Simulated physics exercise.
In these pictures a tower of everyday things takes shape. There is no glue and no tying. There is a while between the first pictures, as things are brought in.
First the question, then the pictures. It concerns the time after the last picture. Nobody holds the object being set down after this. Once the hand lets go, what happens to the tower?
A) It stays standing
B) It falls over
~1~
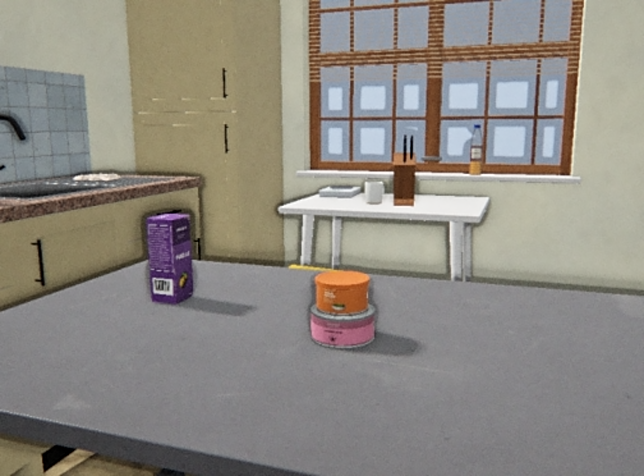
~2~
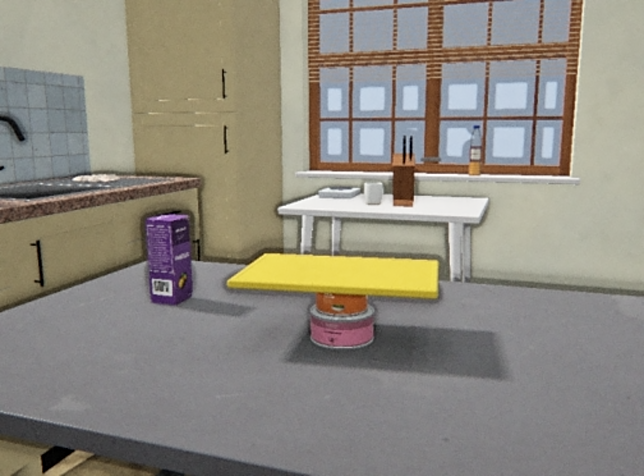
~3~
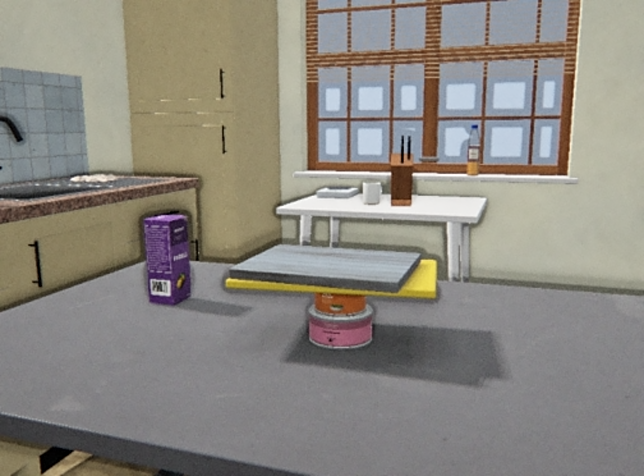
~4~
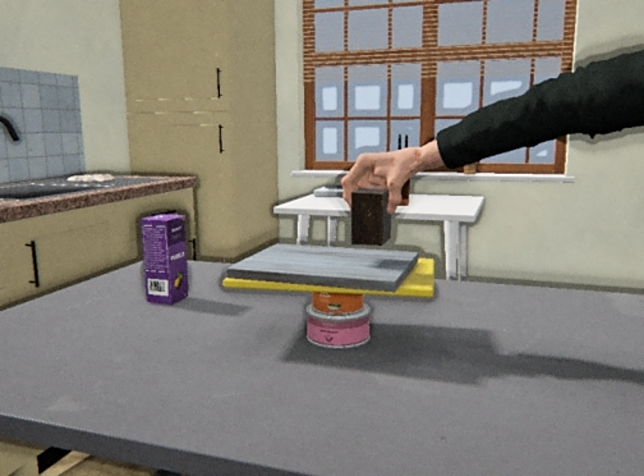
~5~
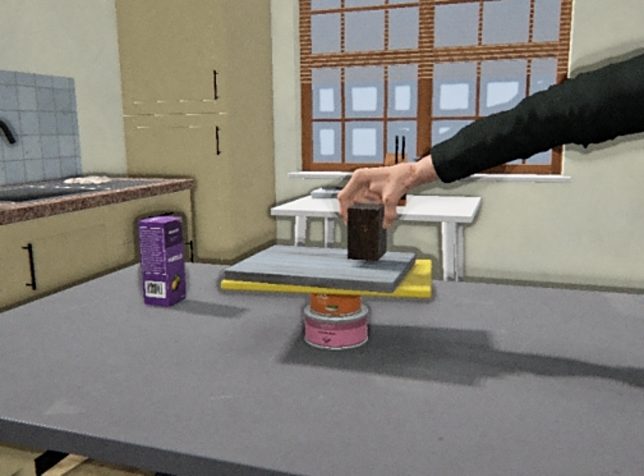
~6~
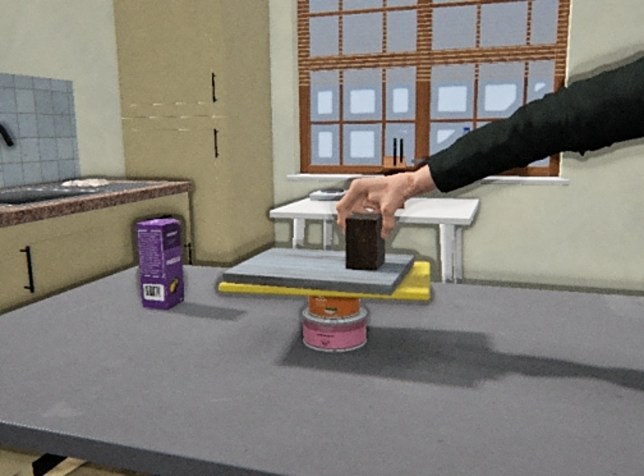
It stays standing (A).
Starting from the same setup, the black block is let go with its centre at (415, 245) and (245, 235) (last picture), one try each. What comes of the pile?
In the first case the pile collapses, while in the second it collapses.
Then, 0.50 s after the last picture, nothing has stirred.
Then, 1.50 s after the last picture, black block resting near (366, 242).
At rest, all 6 in place. Seen from the same camera at the end, black block near (367, 242). The pile stays up.
